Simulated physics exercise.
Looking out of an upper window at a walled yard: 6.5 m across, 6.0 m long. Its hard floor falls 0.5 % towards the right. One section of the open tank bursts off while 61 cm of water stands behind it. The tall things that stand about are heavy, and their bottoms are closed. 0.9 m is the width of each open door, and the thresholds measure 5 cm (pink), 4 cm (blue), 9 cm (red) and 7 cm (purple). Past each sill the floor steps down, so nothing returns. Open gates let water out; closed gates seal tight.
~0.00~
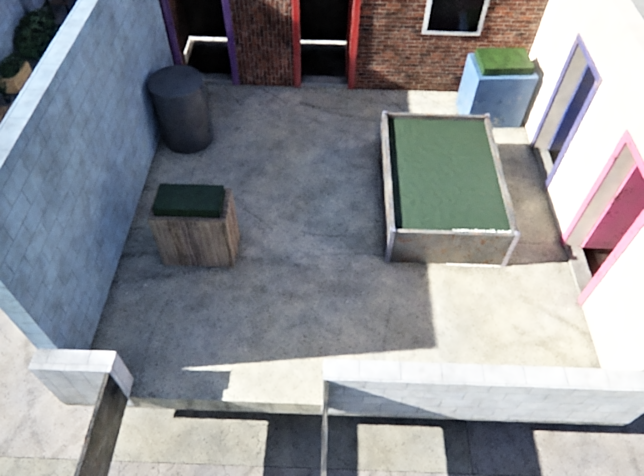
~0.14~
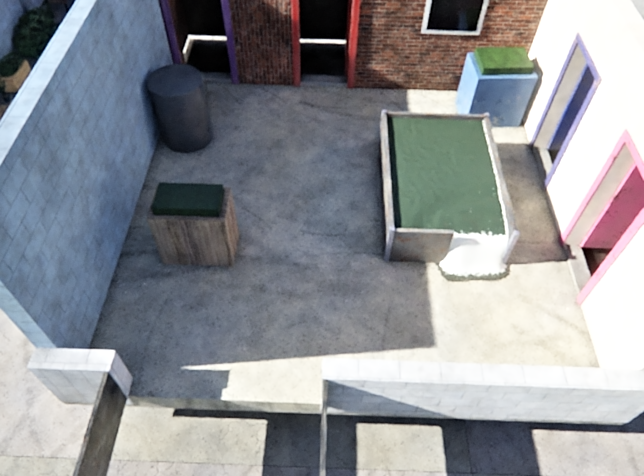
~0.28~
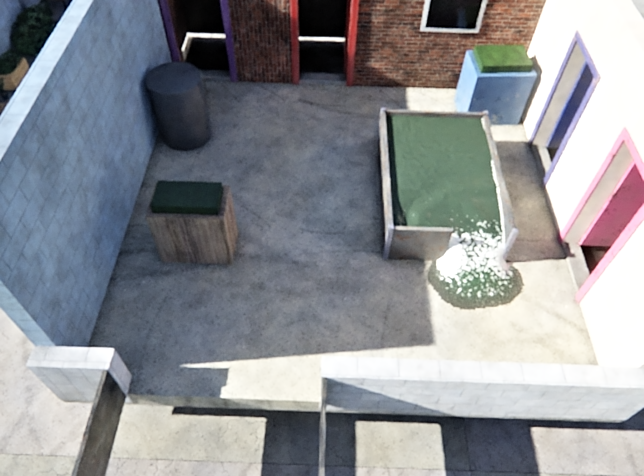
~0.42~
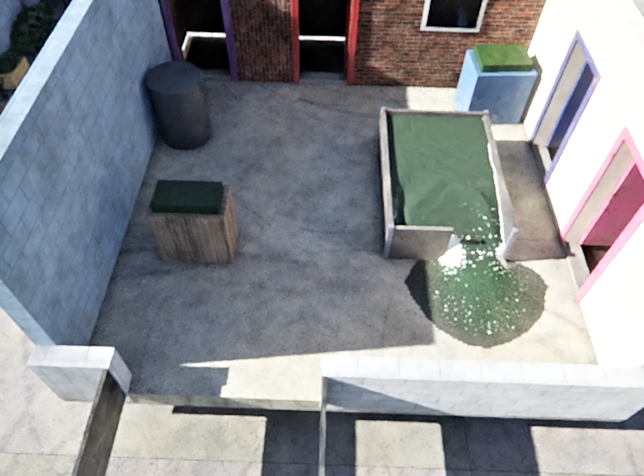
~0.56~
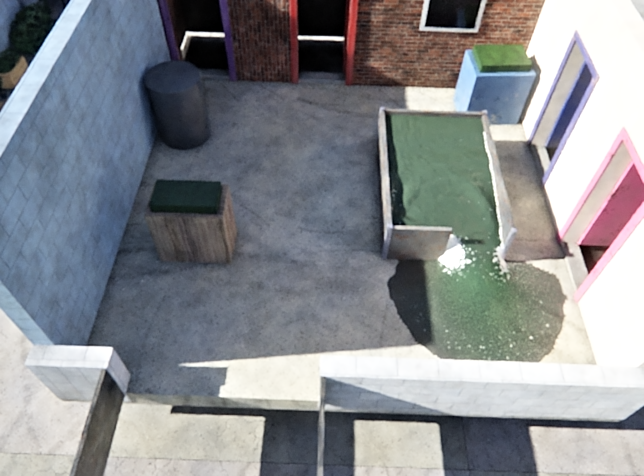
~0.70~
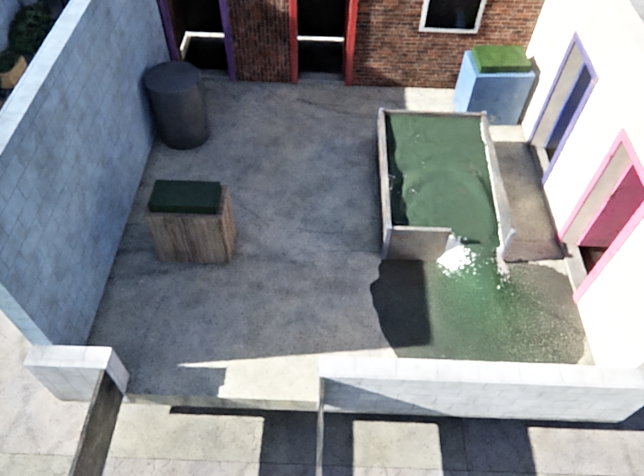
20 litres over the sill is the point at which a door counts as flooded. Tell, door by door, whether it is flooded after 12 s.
Pink door - yes; blue door - yes; red door - no; purple door - no.
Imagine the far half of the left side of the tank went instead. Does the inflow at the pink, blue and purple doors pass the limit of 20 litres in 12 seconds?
Outcomes - pink: Not exceeded, blue: Not exceeded, purple: Exceeded.
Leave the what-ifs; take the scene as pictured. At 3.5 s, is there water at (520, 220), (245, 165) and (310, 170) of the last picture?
First spot soaked, second bone dry, third bone dry.
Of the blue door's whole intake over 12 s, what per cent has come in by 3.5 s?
Some 0 in a hundred.
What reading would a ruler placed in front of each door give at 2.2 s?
Depths in cm: Pink 5, blue 0, red 0, purple 0.
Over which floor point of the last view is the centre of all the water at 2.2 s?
Centre: Approx. (449, 243) px.
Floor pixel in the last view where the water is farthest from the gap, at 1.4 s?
That would be close to (329, 382).
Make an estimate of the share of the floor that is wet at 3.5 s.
Some 45 per cent of the floor is wet.
After 1.4 s water covers 15 % of the floor and is deepest (44 cm) near (594, 392); pink door 4 cm at the sill, 0 L in, blue door not reached, red door not reached, purple door not reached.
After 2.2 s water covers 20 % of the floor and is deepest (36 cm) near (476, 387); pink door 5 cm at the sill, 2 L in, blue door not reached, red door not reached, purple door not reached.
After 3.5 s water covers 45 % of the floor and is deepest (27 cm) near (594, 392); pink door 11 cm at the sill, 16 L in, blue door 2 cm at the sill, 0 L in, red door not reached, purple door not reached.
After 7.0 s water covers 80 % of the floor and is deepest (15 cm) near (504, 312); pink door 9 cm at the sill, 54 L in, blue door 9 cm at the sill, 13 L in, red door not reached, purple door not reached.
After 12.0 s water covers 95 % of the floor and is deepest (9 cm) near (565, 391); pink door 6 cm at the sill, 80 L in, blue door 7 cm at the sill, 68 L in, red door 6 cm at the sill, 0 L in, purple door 5 cm at the sill, 0 L in.
